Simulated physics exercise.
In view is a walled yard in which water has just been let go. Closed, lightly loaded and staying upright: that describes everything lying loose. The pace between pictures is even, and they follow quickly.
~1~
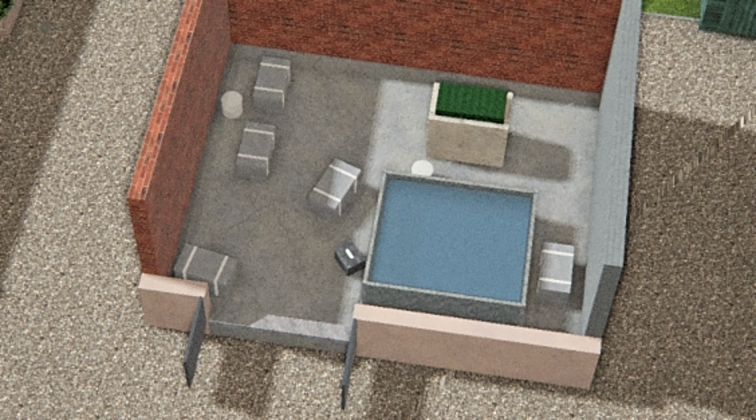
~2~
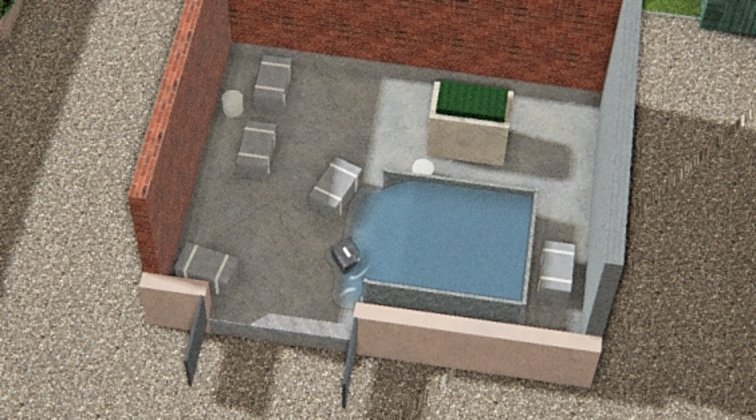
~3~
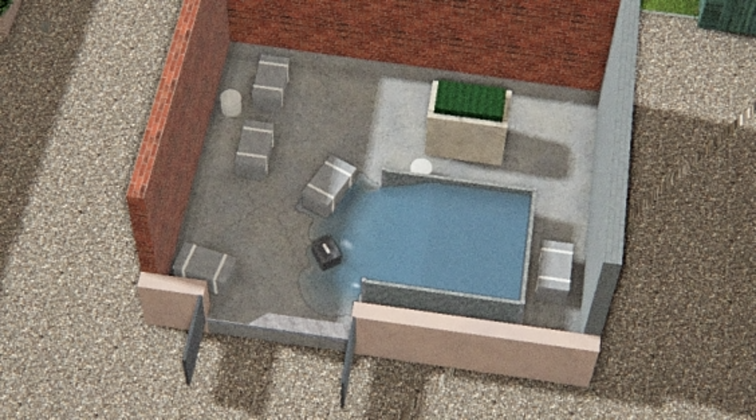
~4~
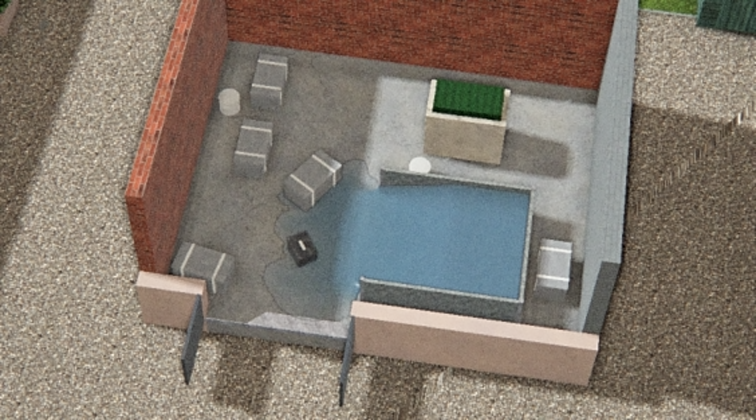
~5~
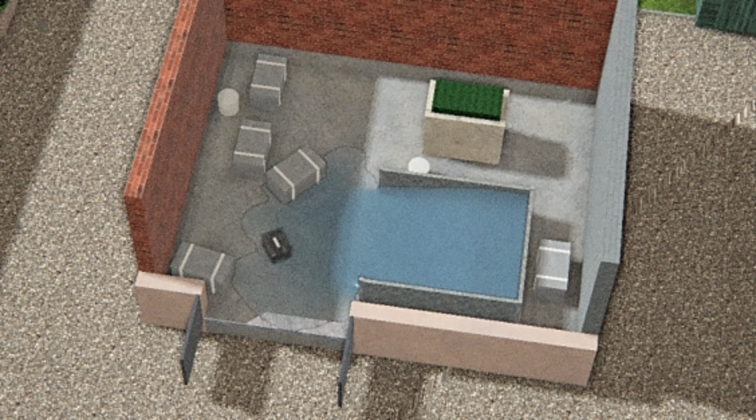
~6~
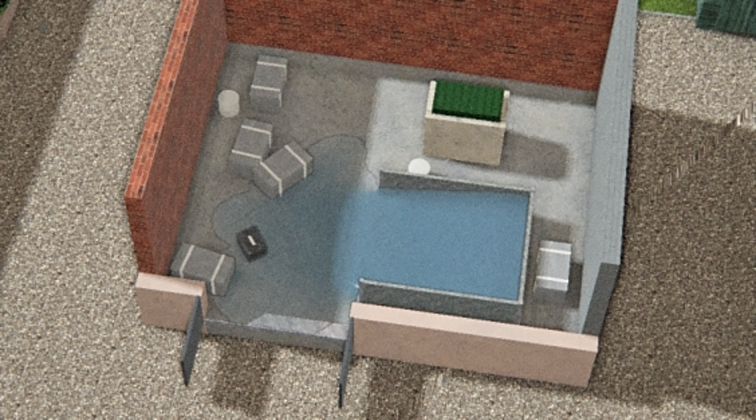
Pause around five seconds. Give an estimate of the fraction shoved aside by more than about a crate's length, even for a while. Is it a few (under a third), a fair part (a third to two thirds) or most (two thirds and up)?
Most.
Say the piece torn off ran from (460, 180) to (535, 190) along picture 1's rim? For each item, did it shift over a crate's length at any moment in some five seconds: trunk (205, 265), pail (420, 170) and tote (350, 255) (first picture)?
Taking them one at a time, the first not displaced that far, the second gets shoved clear and the third not displaced that far.
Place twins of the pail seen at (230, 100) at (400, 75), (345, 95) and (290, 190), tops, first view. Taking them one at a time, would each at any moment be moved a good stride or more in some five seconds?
Copy by copy, in order: Relocated, relocated, relocated.
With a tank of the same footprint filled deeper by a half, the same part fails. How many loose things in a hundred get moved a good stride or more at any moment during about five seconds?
Share moved: 80 in a hundred.
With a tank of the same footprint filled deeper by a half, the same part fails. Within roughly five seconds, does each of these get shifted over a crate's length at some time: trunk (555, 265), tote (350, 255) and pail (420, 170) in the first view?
The first came up short, the next did it, and the last came up short.
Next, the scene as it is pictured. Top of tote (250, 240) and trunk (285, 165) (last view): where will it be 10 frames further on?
About (192, 242) and (244, 123).
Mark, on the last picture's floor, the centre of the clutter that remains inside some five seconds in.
Near (381, 159).
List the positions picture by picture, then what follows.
A tote at (349, 254), on the bottom; a trunk at (335, 183), on the bottom; 0 of 8 have shifted, in the first picture.
A tote at (347, 252) rests on the ground, close to its start; a trunk at (335, 182), on the bottom; 1 of 8 have shifted, in the second picture.
A tote at (326, 249), on the bottom, a stride from its start; a trunk at (329, 180), on the bottom, close to its start; 2 of 8 have shifted, in the third picture.
A tote at (302, 245), on the bottom, a stride from its start; a trunk at (313, 173), on the bottom, a stride from its start; 2 of 8 have shifted, in the fourth picture.
A tote at (276, 242), on the bottom, a stride from its start; a trunk at (296, 168), on the bottom, a stride from its start; 2 of 8 have shifted, in the fifth picture.
A tote at (252, 241), on the bottom, a stride from its start; a trunk at (283, 163) rests on the ground, a stride from its start; 2 of 8 have shifted, in the sixth picture.
A moment on, 2 of 8 are well off their spots; 0 afloat.
Next, 3 of 8 are well off their spots; 5 afloat.
Later, 6 of 8 are well off their spots; 6 afloat.
In the end, 6 of 8 are well off their spots, and 6 have been at some point; 5 afloat.
